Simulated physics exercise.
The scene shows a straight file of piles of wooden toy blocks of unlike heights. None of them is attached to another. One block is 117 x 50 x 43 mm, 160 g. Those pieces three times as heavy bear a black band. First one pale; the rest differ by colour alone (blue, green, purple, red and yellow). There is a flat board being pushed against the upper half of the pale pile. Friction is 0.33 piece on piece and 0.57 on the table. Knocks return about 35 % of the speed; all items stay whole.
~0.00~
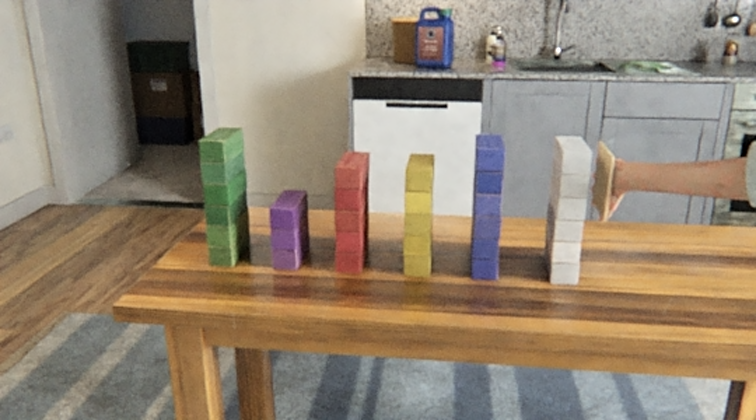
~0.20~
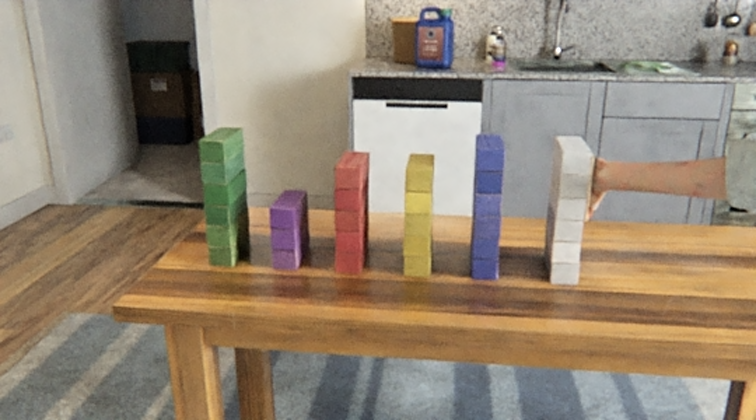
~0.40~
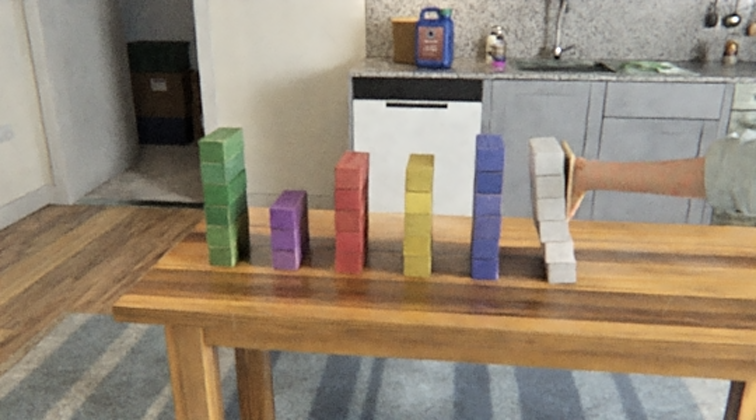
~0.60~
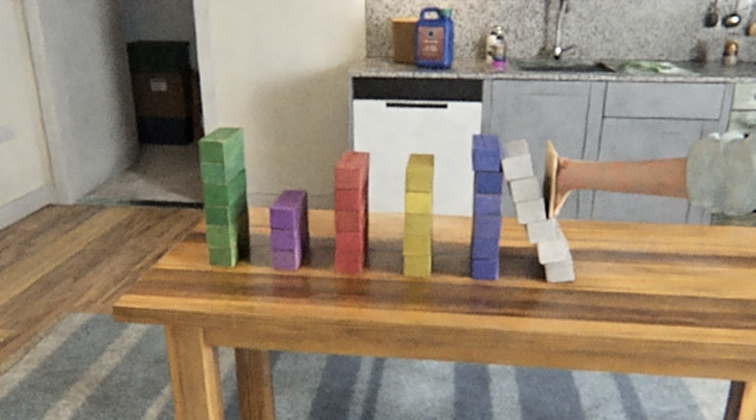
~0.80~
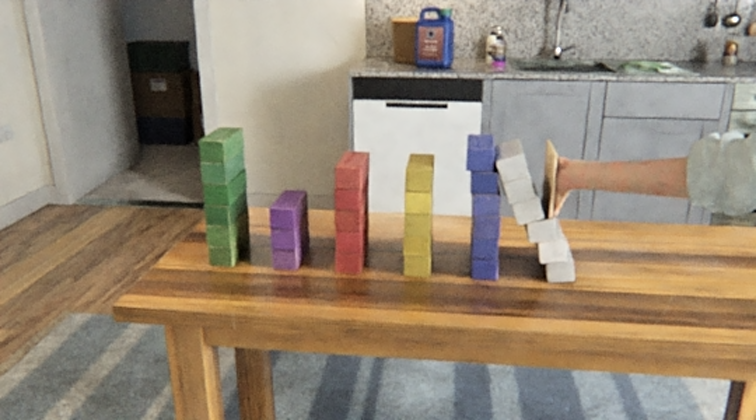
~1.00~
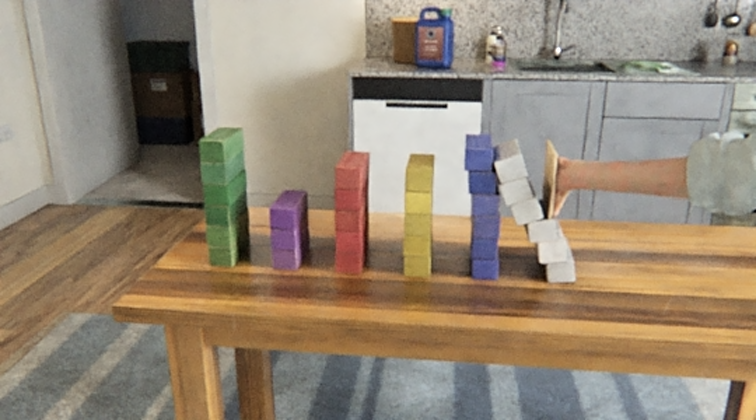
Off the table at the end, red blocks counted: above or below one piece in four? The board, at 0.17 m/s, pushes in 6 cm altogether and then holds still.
Below.
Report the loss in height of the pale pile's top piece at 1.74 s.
I'd put it at close to 10 cm below where it started.
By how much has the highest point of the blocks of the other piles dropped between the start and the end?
Roughly 12 centimetres lower at the end.
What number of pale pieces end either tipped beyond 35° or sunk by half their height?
3 pieces.
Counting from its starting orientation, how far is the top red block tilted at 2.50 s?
Its tilt comes to about 50° at that moment.
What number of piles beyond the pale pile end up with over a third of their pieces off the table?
1 of them.
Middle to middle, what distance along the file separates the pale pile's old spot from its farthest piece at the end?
24 cm.
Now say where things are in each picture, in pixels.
In the first picture (places mark the middle of the side facing us), board (610, 181) 34 mm short; top red block (348, 178); top green block (212, 152); the rest undisturbed.
Board (590, 180) 1 mm in; top red block (348, 178), in the second picture.
Board (571, 180) 34 mm in, top of the pale pile leaning 6°; top red block (348, 179); the rest undisturbed, in the third picture.
Board (554, 179) 6 cm in, top of the pale pile leaning 13°; top red block (348, 178); top blue block (487, 161) shifted 7 mm; one has shifted, in the fourth picture.
Board (554, 179) 6 cm in, stopped, top of the pale pile leaning 18°; top red block (348, 178); top blue block (480, 161) shifted 17 mm; 2 disturbed, none off the table, in the fifth picture.
Board (554, 179) 6 cm in, stopped, top of the pale pile leaning 21°; top red block (348, 179); top blue block (478, 161) shifted 20 mm; 3 disturbed, none off the table, in the sixth picture.
After 1.74 s, 3 of the pale pile down; none of the 5 red blocks off the table (0 of 25 in all colours); top red block shifted 31 mm; top blue block leaning 24°, 6 cm lower.
After 2.50 s, 3 of the pale pile down; none of the 5 red blocks off the table (0 of 25 in all colours); top red block leaning 54°, 11 cm lower; top green block leaning 67°, 15 cm lower.
At rest (3.6 s), 3 of the pale pile down; none of the 5 red blocks off the table (4 of 25 in all colours); top red block on its side; top purple block on its side. That is 0 per cent. As the last picture would show them, middles, top red block near (200, 220), top purple block near (226, 245).
